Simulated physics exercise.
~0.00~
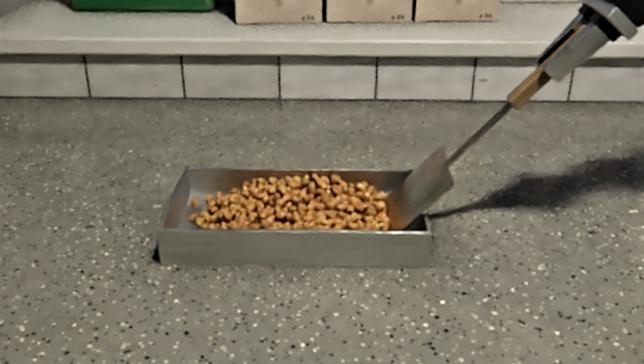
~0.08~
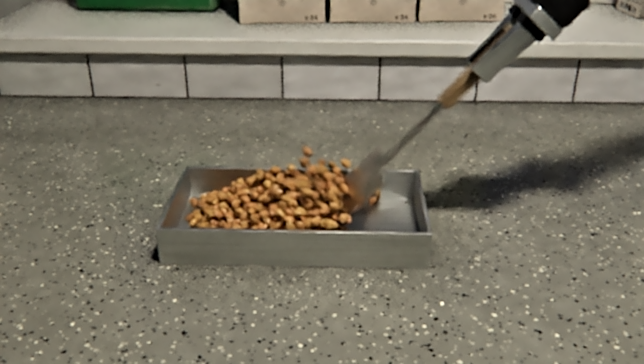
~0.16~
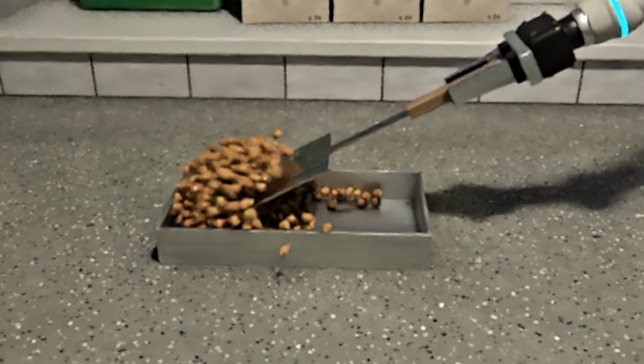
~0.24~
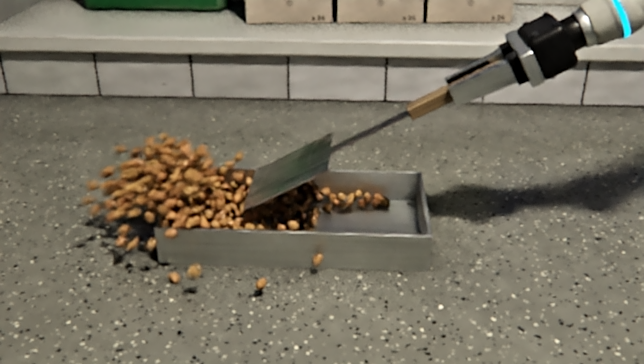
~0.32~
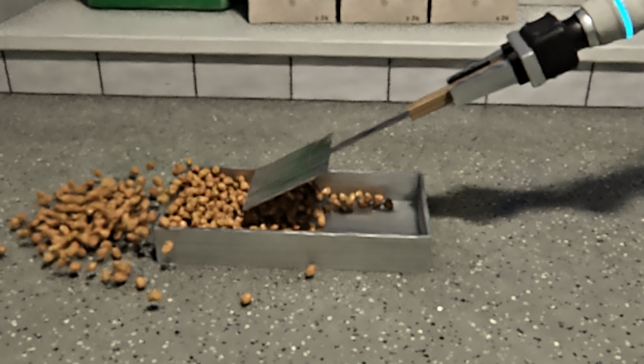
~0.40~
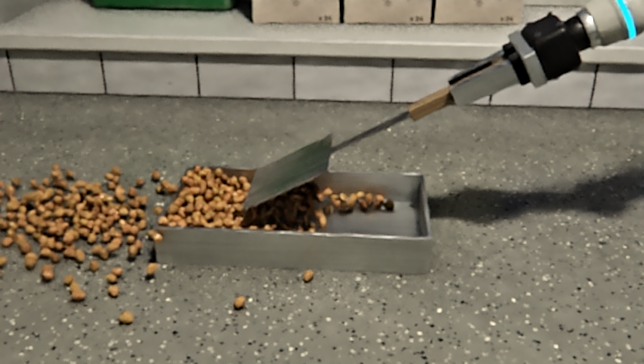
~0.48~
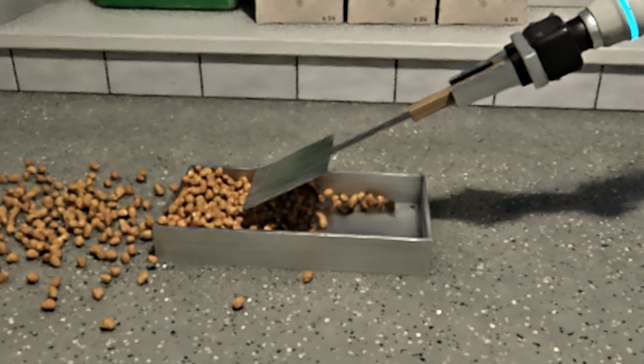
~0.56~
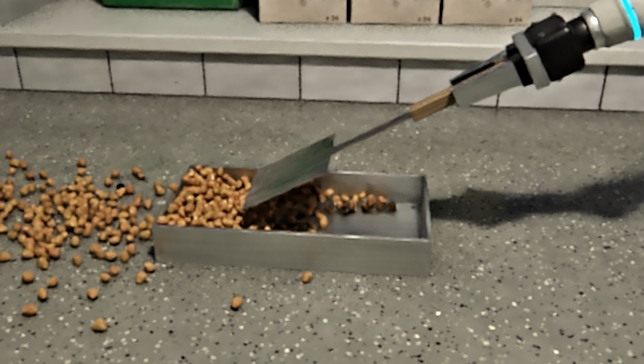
We see a robotic arm push a flat metal blade leftward through a shallow metal tray of brown dried beans, heaping them up until many spill over the left end. The blade stops, tilted, inside the tray, and the spilled beans lie scattered across the speckled grey surface.
